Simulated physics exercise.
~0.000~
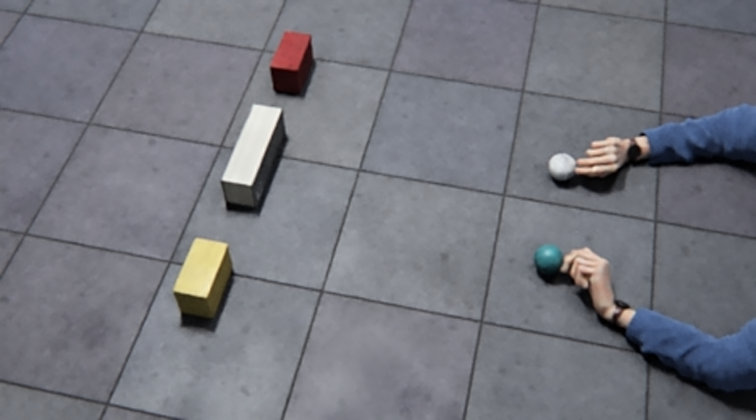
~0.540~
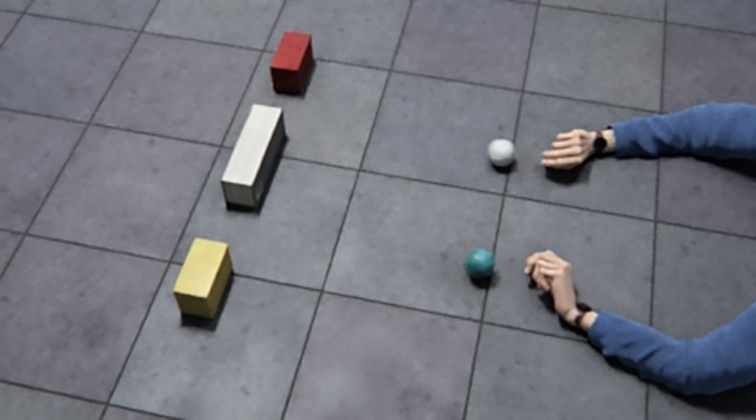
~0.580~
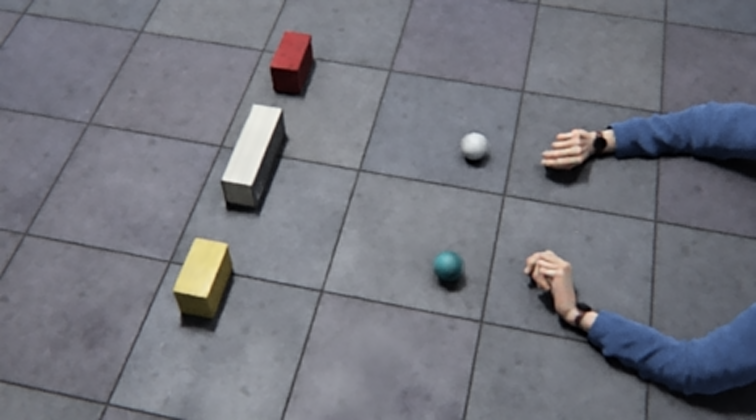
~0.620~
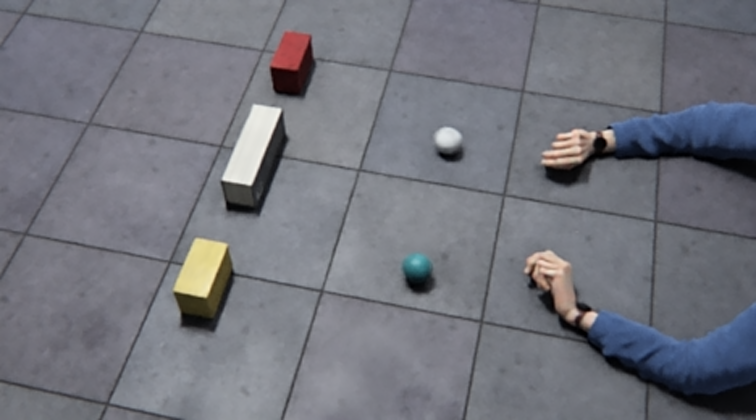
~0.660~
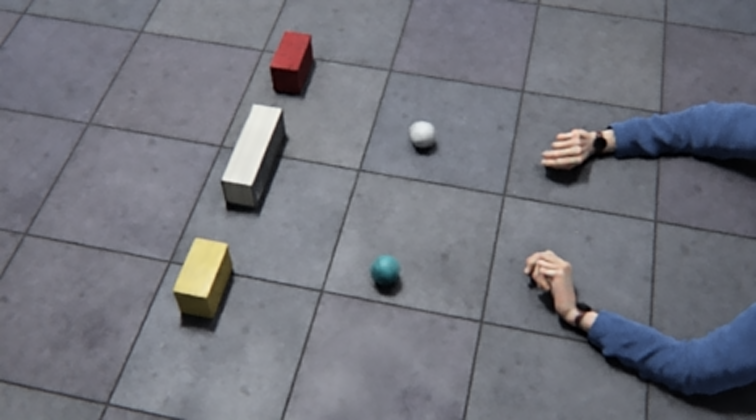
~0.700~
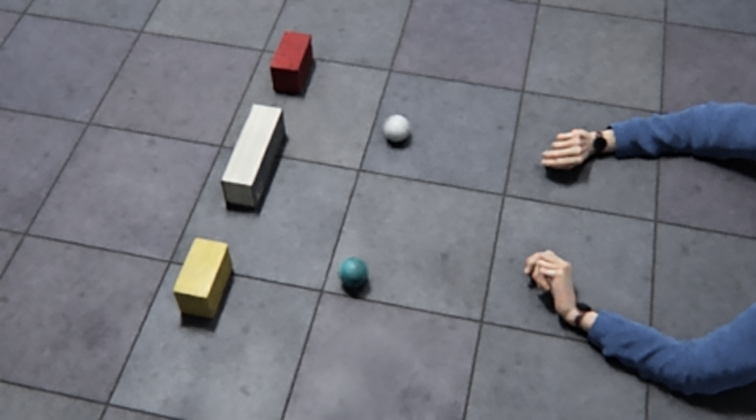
The clip opens with two hands at the right touching a white ball and a turquoise ball on a tiled floor, across from a spaced row of red, pale and yellow blocks. The hands release the balls and draw back slightly, then stay still while both balls roll steadily leftward, the white one also drifting upward.
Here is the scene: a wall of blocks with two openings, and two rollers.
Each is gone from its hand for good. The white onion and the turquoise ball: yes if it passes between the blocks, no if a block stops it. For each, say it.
White onion: Yes; turquoise ball: No.
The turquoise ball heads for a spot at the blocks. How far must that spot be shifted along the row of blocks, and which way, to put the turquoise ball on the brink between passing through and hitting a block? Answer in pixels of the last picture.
28 pixels up.
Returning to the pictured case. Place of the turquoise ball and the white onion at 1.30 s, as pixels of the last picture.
The turquoise ball will be at about (245, 357) and the white onion at about (53, 49).
After 1.30 s, white onion heading on near (53, 49); turquoise ball coming back near (245, 356).
By the end (2.3 s), the white onion gets between the blocks; the turquoise ball is stopped.
